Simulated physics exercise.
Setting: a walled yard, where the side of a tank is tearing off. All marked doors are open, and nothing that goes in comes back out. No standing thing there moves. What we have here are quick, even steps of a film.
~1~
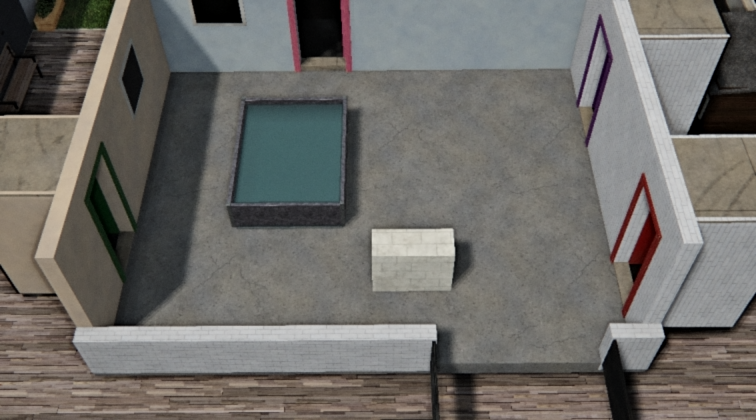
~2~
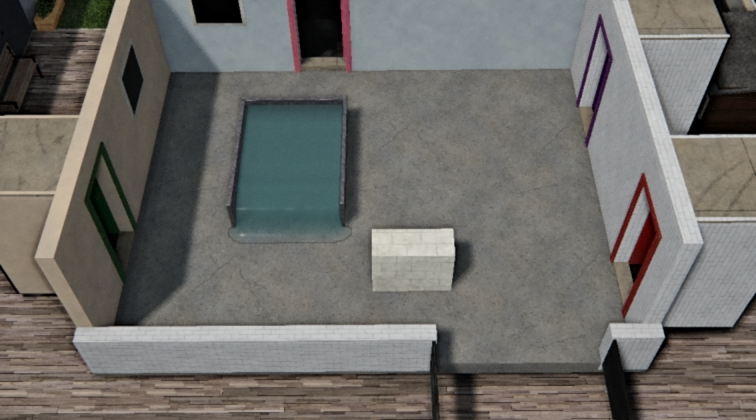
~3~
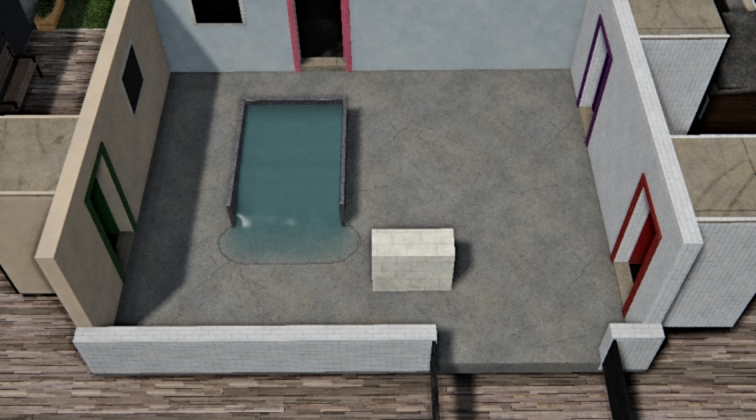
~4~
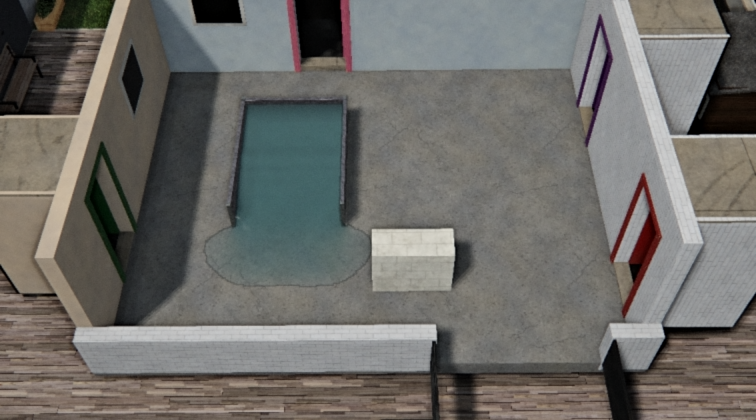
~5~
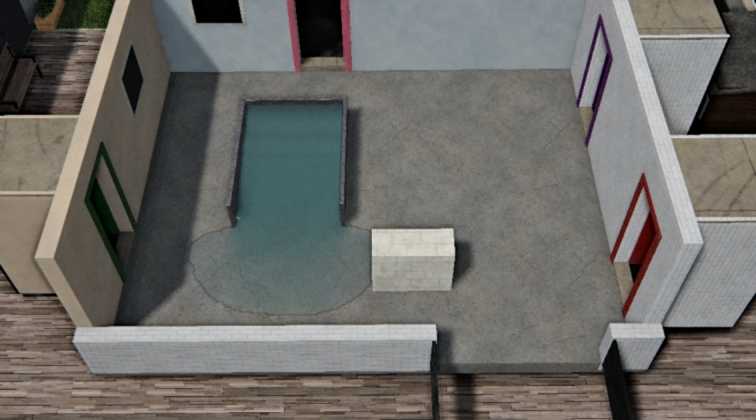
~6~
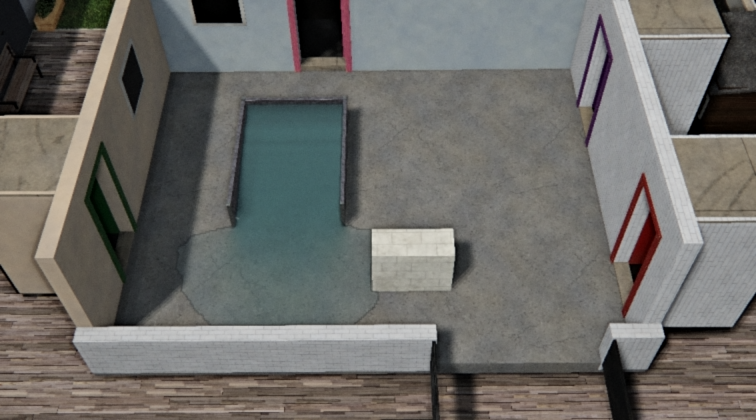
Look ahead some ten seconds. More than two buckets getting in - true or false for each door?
Purple door: False; pink door: False; green door: True; red door: True.
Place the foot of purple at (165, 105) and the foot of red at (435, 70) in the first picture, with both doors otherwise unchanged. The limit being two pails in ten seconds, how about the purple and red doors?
Well, the purple one runs over, and as for the red one, it stays within bounds.
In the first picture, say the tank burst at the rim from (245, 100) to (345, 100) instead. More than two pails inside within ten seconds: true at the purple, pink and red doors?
Note - purple breaks the threshold; pink breaks the threshold; red comes in lower.
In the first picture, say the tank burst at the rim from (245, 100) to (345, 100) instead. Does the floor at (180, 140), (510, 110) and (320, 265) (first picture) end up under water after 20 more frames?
Sequence: Wetted / wetted / spared.
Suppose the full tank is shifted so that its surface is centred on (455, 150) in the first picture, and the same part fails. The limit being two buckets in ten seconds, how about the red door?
In short: The red door floods.
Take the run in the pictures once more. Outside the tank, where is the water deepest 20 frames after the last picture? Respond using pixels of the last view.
Somewhere around (121, 351).
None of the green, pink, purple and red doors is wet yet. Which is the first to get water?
Looks like the one in green gets there first.
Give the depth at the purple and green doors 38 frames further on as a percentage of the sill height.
Depth ratios, approx.: 40 and 180 percent.
A moment on, water covers 20 % of the floor; the purple door not reached, the pink door not reached, the green door not reached, the red door not reached.
Next, water covers 25 % of the floor; the purple door not reached, the pink door not reached, the green door not reached, the red door not reached.
Then, water covers 40 % of the floor; the purple door not reached, the pink door not reached, the green door under two buckets in, the red door wet at the sill, nothing in.
Later, water covers 60 % of the floor; the purple door wet at the sill, nothing in, the pink door not reached, the green door over two buckets in, the red door over two buckets in.
In the end, water covers 90 % of the floor; the purple door wet at the sill, nothing in, the pink door wet at the sill, nothing in, the green door over two buckets in, the red door over two buckets in.
